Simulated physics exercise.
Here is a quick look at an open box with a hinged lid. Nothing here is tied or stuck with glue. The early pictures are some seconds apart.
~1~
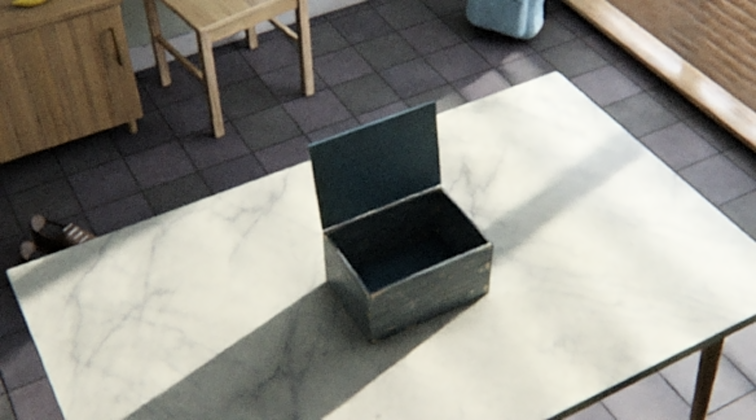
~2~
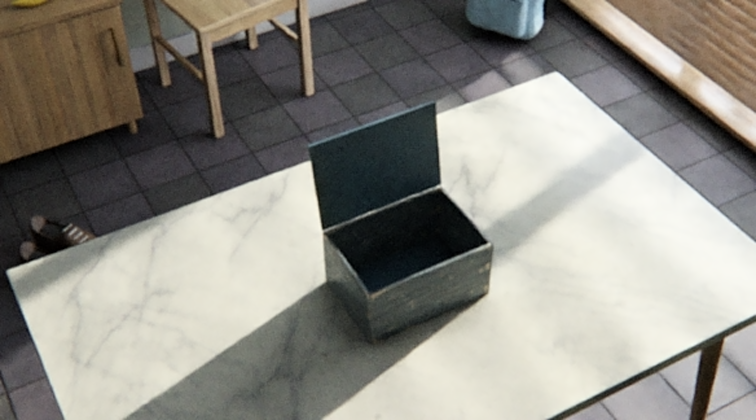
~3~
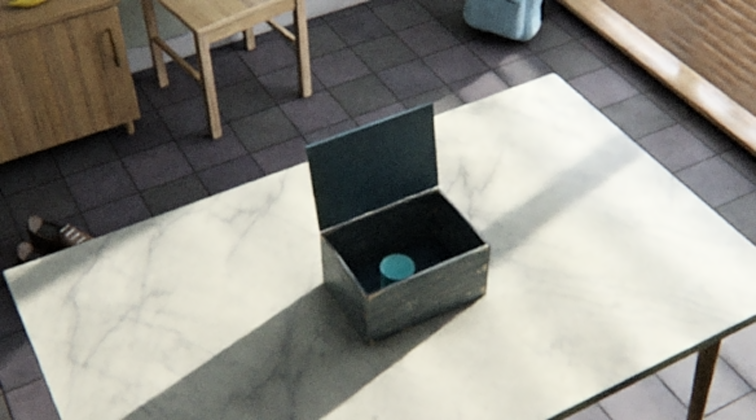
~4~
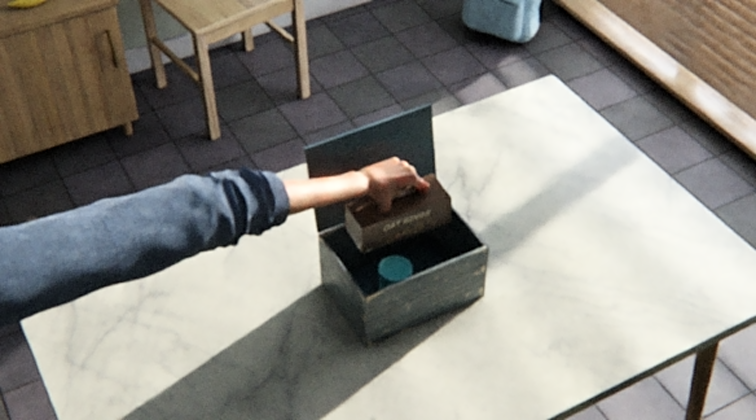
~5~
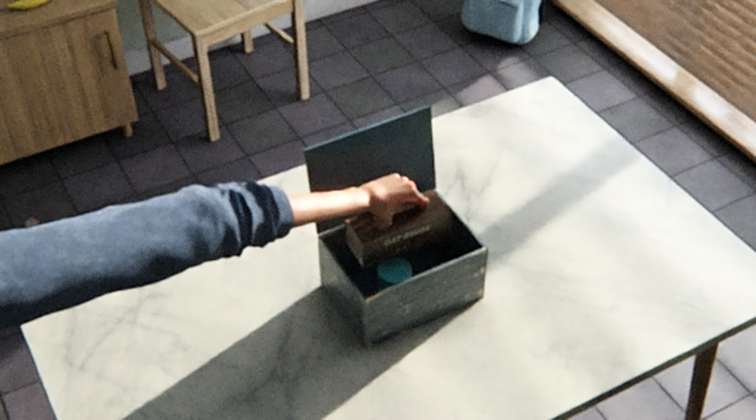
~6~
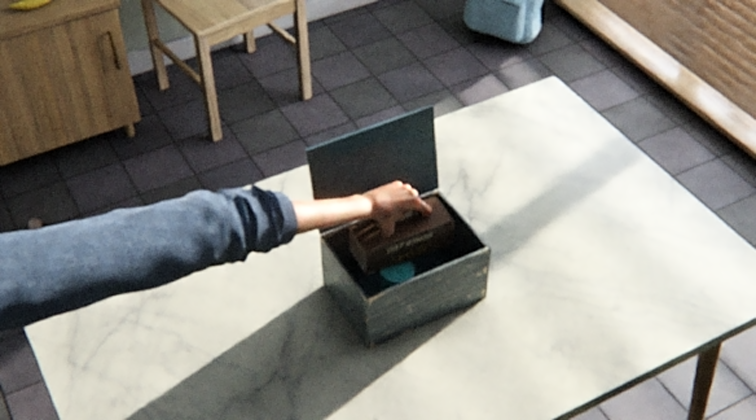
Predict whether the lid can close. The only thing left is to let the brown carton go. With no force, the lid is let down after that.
Prediction: The lid closes.
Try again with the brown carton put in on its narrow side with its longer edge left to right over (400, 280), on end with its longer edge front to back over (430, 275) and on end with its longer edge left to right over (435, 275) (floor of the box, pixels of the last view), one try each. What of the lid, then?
First try: It comes fully down; second try: It gets propped open; third try: It gets propped open.
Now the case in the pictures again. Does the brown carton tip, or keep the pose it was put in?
The brown carton ends up leaning.
Then, 0.40 s on from there, brown carton on its side near (388, 266).
Then, 1.30 s on from there, lid 78° above the rim; brown carton on its side near (390, 273).
Then, 1.70 s on from there, lid 50° above the rim; brown carton on its side near (390, 273).
Then, 2.10 s on from there, lid 10° above the rim; brown carton on its side near (390, 273).
In the end, lid shut; toppled in the box, brown carton; turquoise tin unmoved. At the end, from the last picture's camera, brown carton near (390, 273).
